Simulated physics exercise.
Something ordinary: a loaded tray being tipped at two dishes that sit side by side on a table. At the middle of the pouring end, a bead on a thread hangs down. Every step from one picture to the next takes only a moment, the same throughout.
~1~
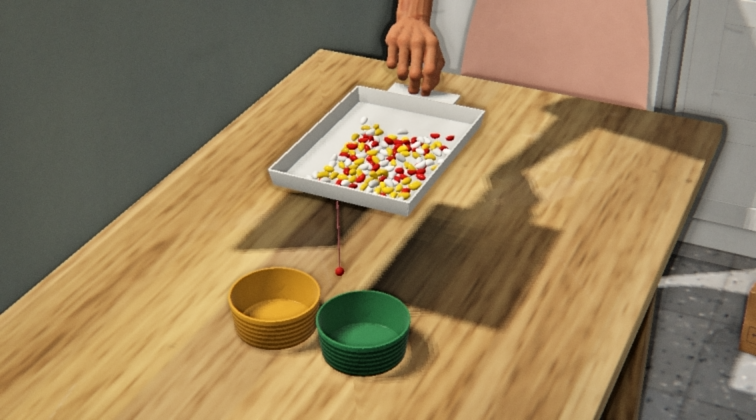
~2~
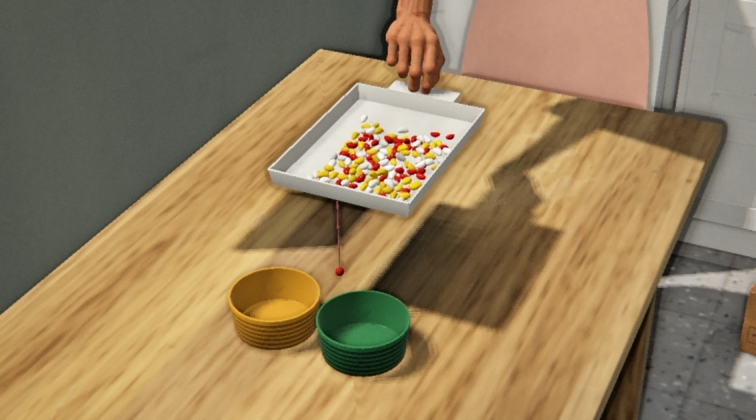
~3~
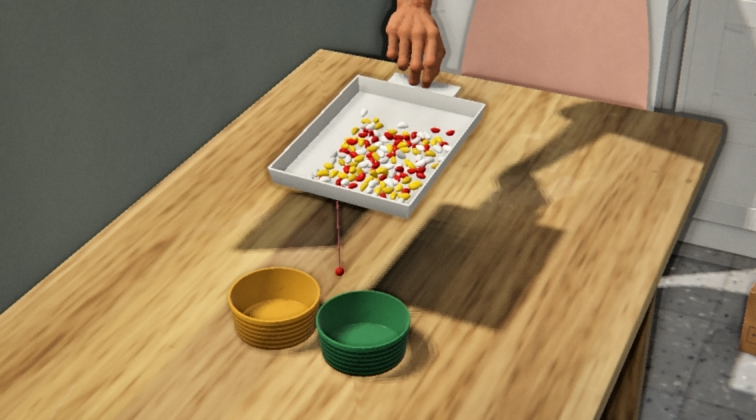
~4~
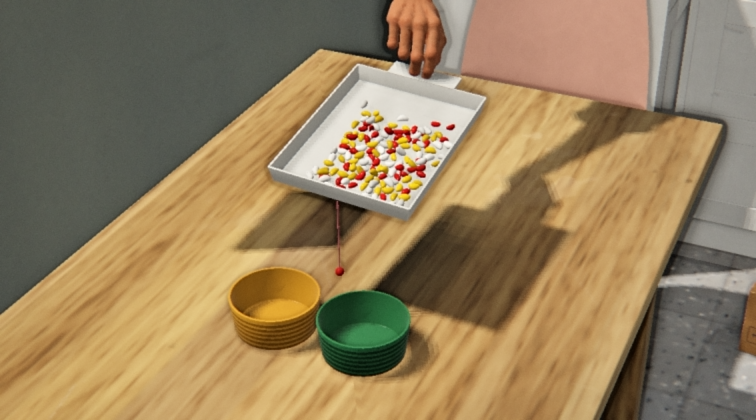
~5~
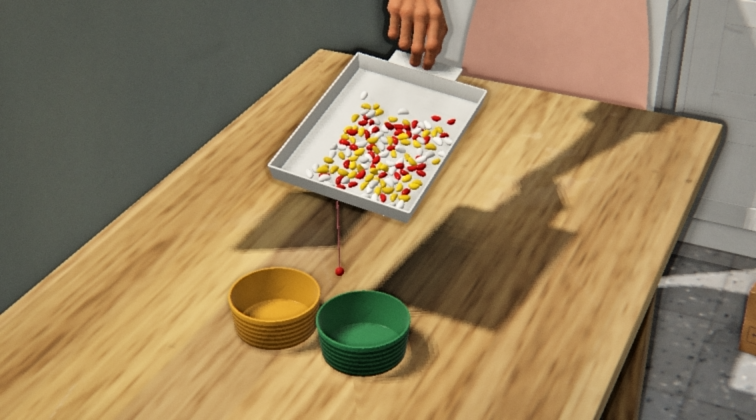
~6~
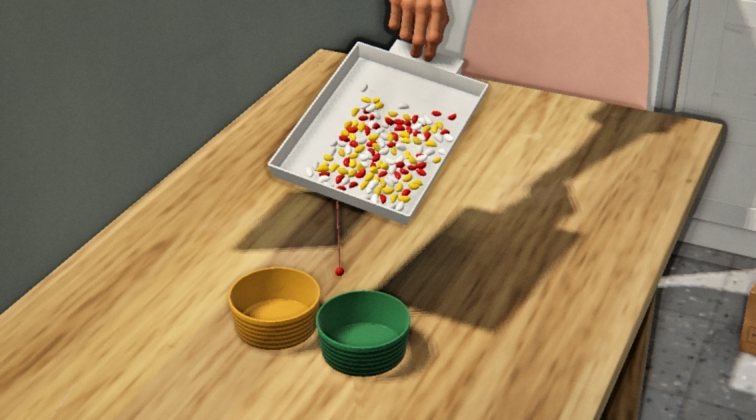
On a wooden table, a hand steadily raising the back of a white tray of colourful jelly beans above yellow and green dishes.
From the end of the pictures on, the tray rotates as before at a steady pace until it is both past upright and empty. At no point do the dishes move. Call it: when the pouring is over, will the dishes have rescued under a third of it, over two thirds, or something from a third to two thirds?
I'd call it something from a third to two thirds rescued.
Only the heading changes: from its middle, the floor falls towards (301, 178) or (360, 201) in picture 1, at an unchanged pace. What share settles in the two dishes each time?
Near 50 % and, after that, 90 %.
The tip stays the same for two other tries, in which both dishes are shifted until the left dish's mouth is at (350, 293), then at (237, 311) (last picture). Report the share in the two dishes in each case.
I'd expect some 70 percent, and then some 10 percent.
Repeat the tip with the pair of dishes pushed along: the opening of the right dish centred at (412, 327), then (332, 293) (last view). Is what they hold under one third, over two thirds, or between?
In turn: The middle third; below one third.
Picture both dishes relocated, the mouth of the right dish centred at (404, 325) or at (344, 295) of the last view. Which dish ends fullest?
Tries in order: The one to the right, the one to the right.
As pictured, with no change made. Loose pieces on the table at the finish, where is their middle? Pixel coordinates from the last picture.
I'd mark it at about (427, 333).
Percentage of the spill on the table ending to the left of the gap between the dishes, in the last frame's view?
Close to 0 %.
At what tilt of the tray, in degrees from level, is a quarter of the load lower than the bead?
Approx. reading: About 105°.
Soon after the last picture, tray tipped steeply; all on the tray.
A little later, tray tipped past a quarter turn; about half on the tray; a small part in the right dish; a small part outside both; about a quarter in the air.
Later still, tray tipped past a quarter turn; about half in the right dish; about half outside both.
At rest, tray tipped past a quarter turn; about half in the right dish; none in the left dish; about half outside both.
